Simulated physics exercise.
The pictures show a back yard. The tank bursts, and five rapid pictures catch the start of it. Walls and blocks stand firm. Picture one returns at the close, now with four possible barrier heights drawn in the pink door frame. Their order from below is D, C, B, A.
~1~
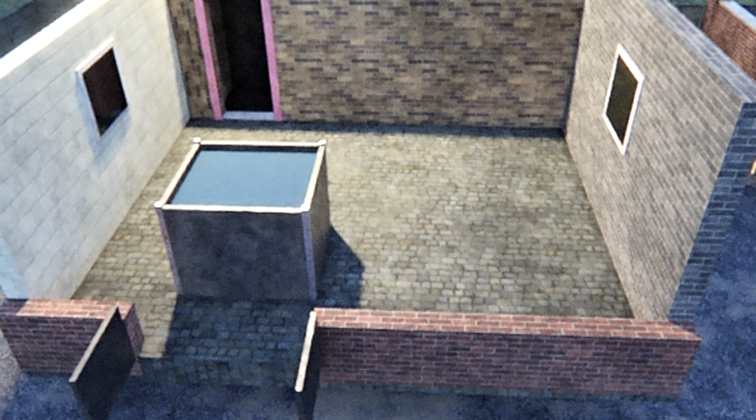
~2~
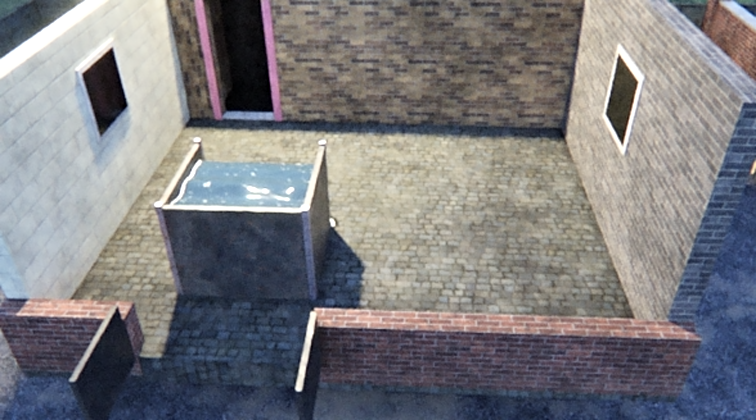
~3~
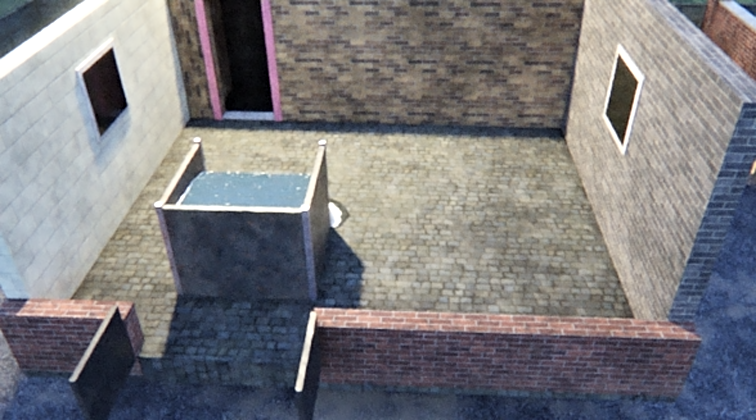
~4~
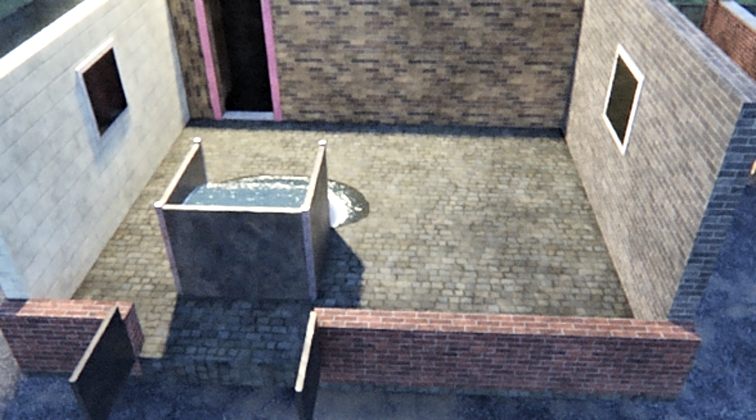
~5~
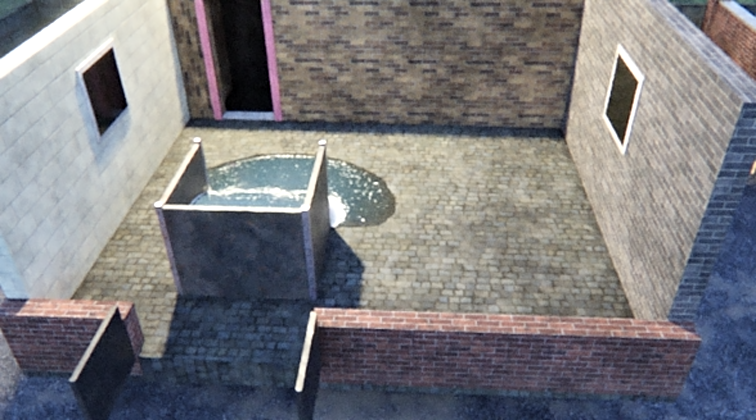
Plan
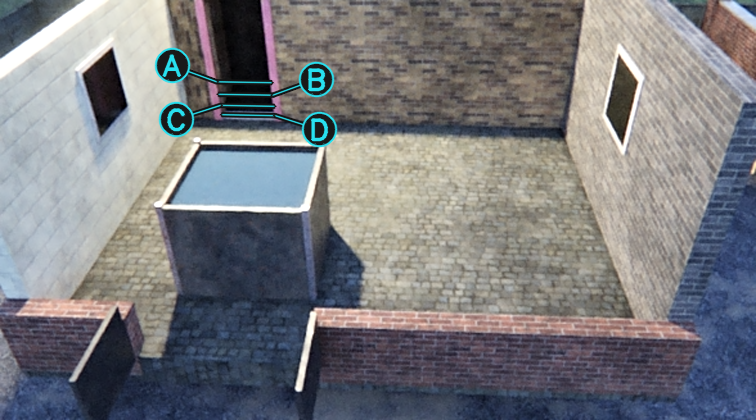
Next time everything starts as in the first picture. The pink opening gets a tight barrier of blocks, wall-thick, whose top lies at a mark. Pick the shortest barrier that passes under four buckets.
Go for B.
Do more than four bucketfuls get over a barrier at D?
Yes.
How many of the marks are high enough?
Two of the four.
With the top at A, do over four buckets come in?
No, that is safe.
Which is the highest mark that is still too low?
Mark C.
On the marked copy, A at (244, 82); B at (245, 94); C at (247, 105); D at (248, 115); from the bottom up D, C, B, A.
Choosing A, nothing gets over.
Choosing B, a splash gets over, under a bucket.
Choosing C, about 9 bucketfuls get in.
Choosing D, dozens of bucketfuls pour in.
